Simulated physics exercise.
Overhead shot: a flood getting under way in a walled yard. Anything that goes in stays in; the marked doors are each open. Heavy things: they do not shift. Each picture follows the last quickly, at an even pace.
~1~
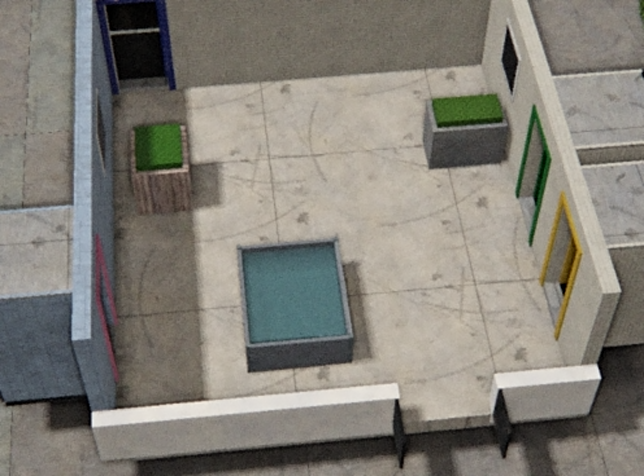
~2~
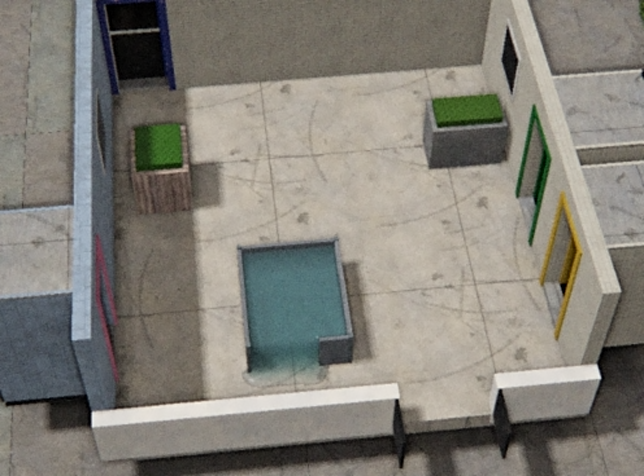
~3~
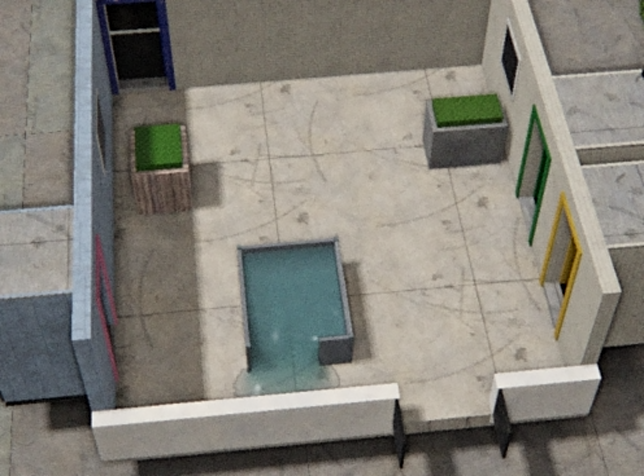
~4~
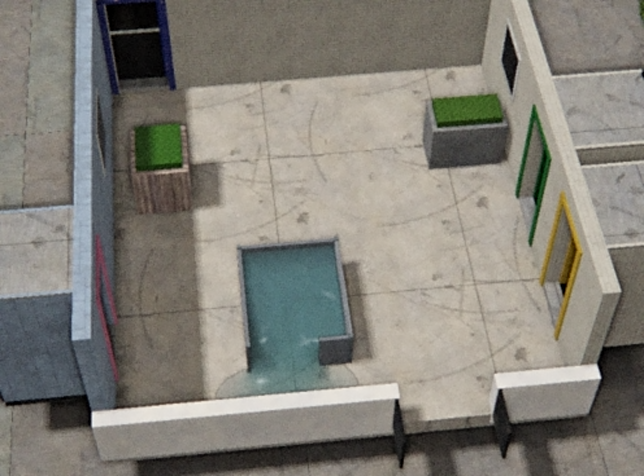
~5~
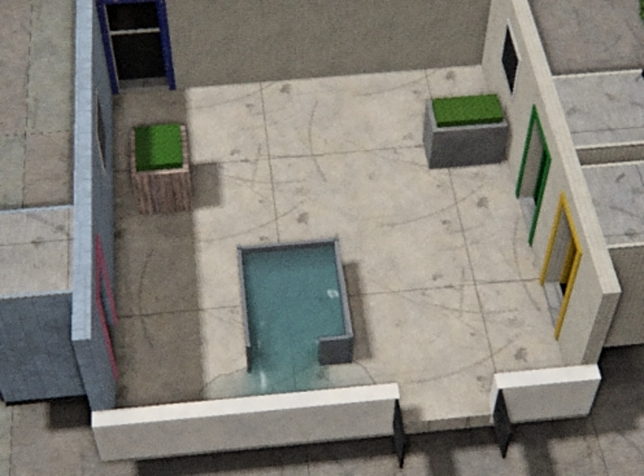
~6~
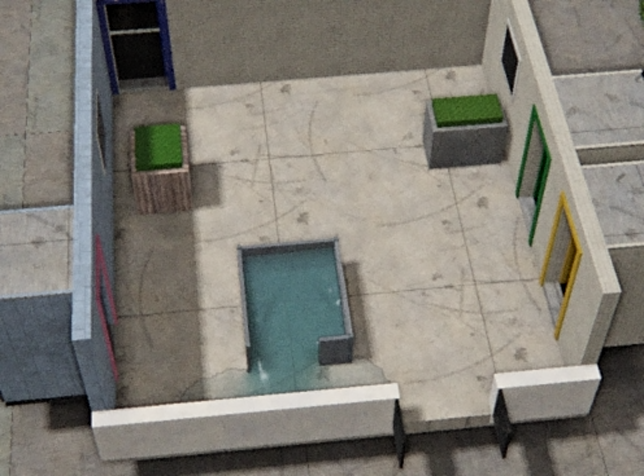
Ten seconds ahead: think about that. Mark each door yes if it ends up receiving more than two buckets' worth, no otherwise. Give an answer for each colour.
Blue door - no, green door - no, yellow door - no, pink door - yes.
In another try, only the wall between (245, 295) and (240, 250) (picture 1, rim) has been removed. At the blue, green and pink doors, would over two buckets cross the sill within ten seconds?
Here's how it goes: The blue door surpasses the limit, the green door fails to reach the limit, and the pink door surpasses the limit.
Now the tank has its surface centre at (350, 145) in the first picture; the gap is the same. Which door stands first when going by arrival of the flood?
The one in pink, I reckon.
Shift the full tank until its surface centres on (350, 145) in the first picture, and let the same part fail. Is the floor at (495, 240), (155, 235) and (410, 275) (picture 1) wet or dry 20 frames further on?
Points in order: Not reached; not reached; inundated.
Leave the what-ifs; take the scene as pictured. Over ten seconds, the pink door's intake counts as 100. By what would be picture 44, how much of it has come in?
Roughly 85 percent.
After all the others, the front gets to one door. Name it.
That is the blue door.
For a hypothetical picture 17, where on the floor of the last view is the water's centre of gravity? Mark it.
That puts it at around (283, 359).
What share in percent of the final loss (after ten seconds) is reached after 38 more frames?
Result, approximate: 75 per cent.
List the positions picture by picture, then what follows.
In the first frame, the tank at (293, 294) is whole and still.
In the second frame, water pours out at (285, 359) and has run to (322, 370).
In the third frame, water pours out at (285, 360) and has run to a hidden place.
In the fourth frame, the front is at a hidden place, out from the gap at (285, 360).
In the fifth frame, the front is at a hidden place, out from the gap at (285, 360).
In the sixth frame, water pours out at (285, 360) and has run to a hidden place.
A moment on, water covers 15 % of the floor; the blue door not reached, the green door not reached, the yellow door not reached, the pink door not reached.
Next, water covers 25 % of the floor; the blue door not reached, the green door not reached, the yellow door not reached, the pink door under two buckets in.
Then, water covers 40 % of the floor; the blue door not reached, the green door wet at the sill, nothing in, the yellow door wet at the sill, nothing in, the pink door over two buckets in.
Later, water covers 60 % of the floor; the blue door wet at the sill, nothing in, the green door under two buckets in, the yellow door under two buckets in, the pink door over two buckets in.
In the end, water covers 85 % of the floor; the blue door wet at the sill, nothing in, the green door under two buckets in, the yellow door under two buckets in, the pink door far over two buckets in.
